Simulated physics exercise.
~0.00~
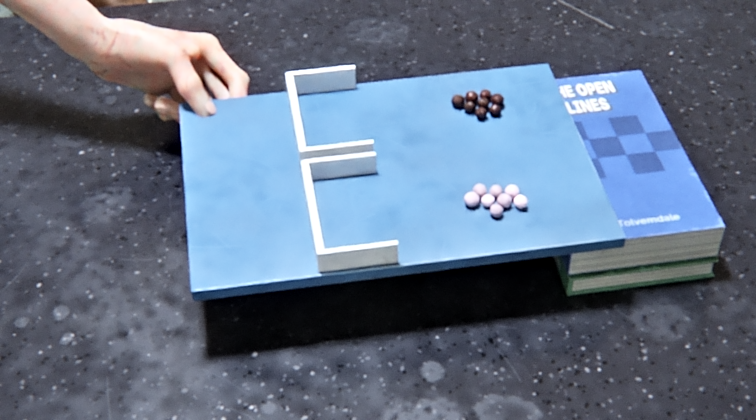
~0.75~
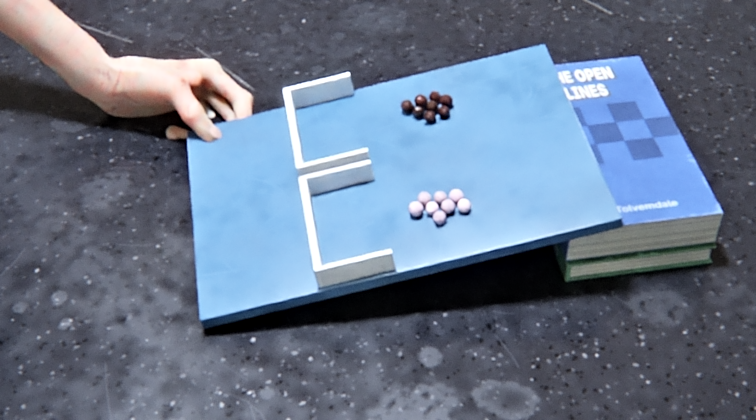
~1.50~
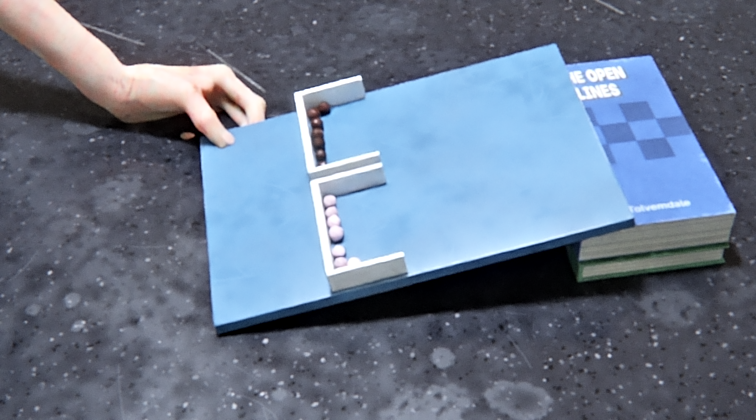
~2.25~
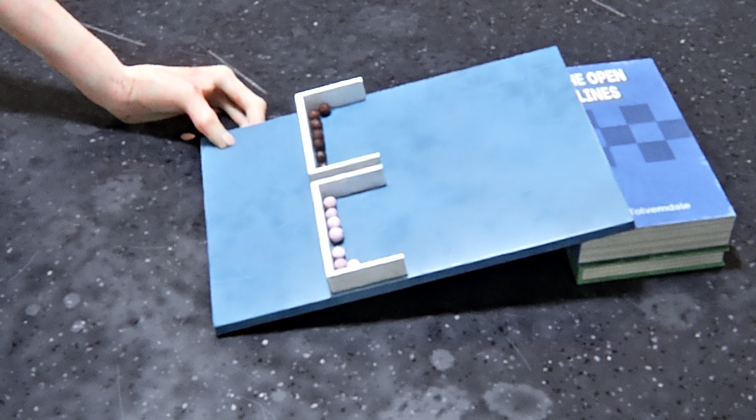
The clip opens on a blue board lying nearly level, its right end propped on a stack of books and its left end held by a hand above a dark speckled counter. Two white bracket-shaped barriers stand on it, with a cluster of dark brown balls and a cluster of pale pink balls to their right. The hand lowers the left end, and both clusters start moving left down the slope. Each group then reaches its own barrier and stops, bunching along the inside. Finally the board rests tilted, with both groups held still and the hand still at the corner.
